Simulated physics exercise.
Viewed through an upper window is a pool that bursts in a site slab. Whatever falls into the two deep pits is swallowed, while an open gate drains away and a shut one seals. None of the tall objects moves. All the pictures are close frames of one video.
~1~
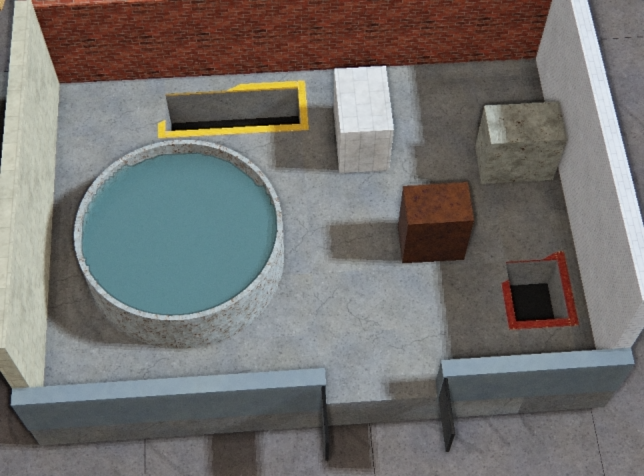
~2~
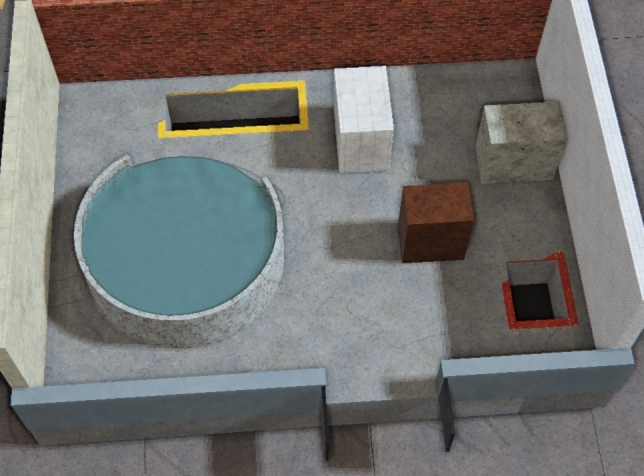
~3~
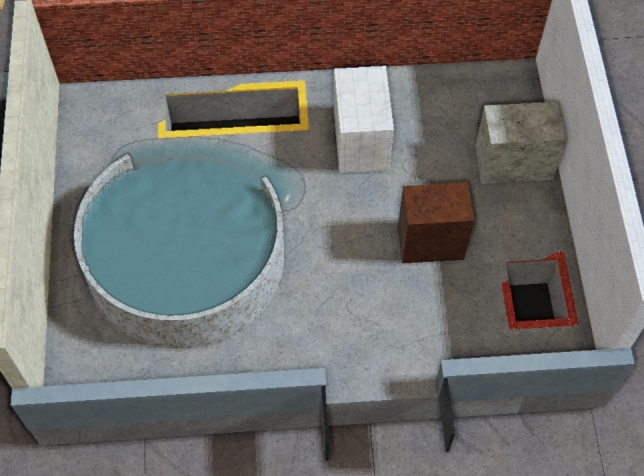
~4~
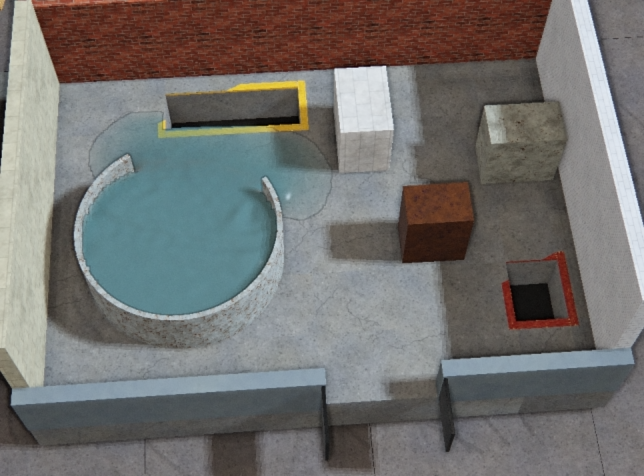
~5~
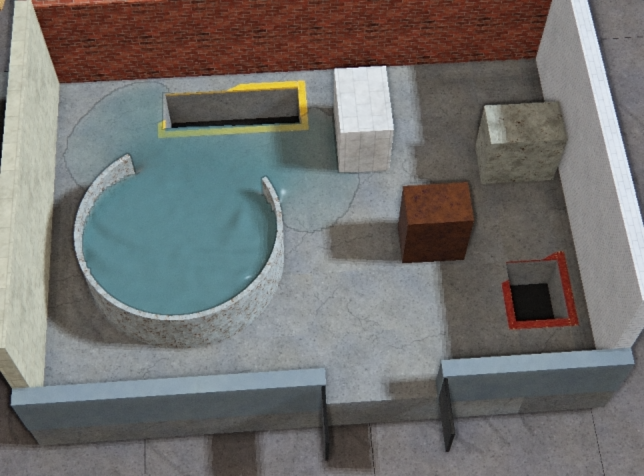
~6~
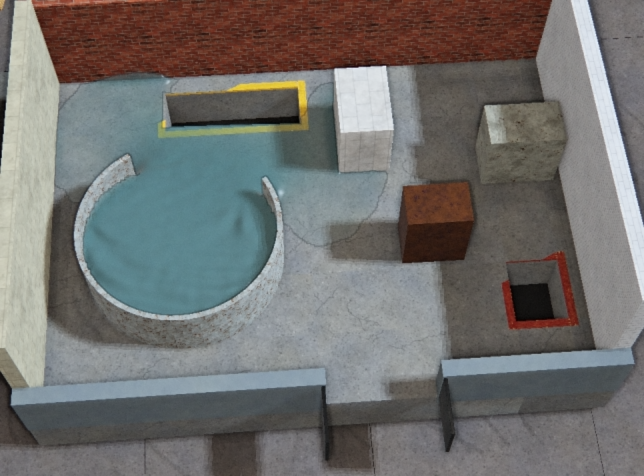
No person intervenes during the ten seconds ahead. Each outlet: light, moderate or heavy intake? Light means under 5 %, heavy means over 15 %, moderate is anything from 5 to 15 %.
Intake - gate: Light, red pit: Light, yellow pit: Heavy.
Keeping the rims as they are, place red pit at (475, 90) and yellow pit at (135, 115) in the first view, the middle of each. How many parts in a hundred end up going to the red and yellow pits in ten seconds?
Red has 20 parts of a hundred and yellow has 50.
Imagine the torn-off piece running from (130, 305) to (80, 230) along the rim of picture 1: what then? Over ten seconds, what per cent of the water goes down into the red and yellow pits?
The red pit gets 25 per cent and the yellow pit 15 per cent.
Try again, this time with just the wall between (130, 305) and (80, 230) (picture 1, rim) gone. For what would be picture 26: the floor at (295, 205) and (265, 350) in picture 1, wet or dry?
Well, the first place ends up left untouched, and the second one drenched.
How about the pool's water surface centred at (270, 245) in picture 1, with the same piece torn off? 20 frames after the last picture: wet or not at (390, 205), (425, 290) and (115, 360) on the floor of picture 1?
Checking the three spots, I get swamped, high and dry, high and dry.
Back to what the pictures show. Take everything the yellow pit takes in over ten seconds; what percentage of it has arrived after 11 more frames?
It should be near 45 percent of the ten-second total.
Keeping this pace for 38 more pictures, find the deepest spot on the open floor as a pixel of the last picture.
Approximate pixel: (44, 406).
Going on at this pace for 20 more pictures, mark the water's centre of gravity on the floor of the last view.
Centre of the water: Near (209, 206).
A moment on, water covers 30 % of the floor; the gate 0 %, the red pit 0 %, the yellow pit 18 %.
Next, water covers 40 % of the floor; the gate 0 %, the red pit 0 %, the yellow pit 34 %.
Then, water covers 55 % of the floor; the gate 0 %, the red pit 0 %, the yellow pit 50 %.
Later, water covers 70 % of the floor; the gate 0 %, the red pit 0 %, the yellow pit 64 %.
In the end, water covers 90 % of the floor; the gate 1 %, the red pit 1 %, the yellow pit 72 %.
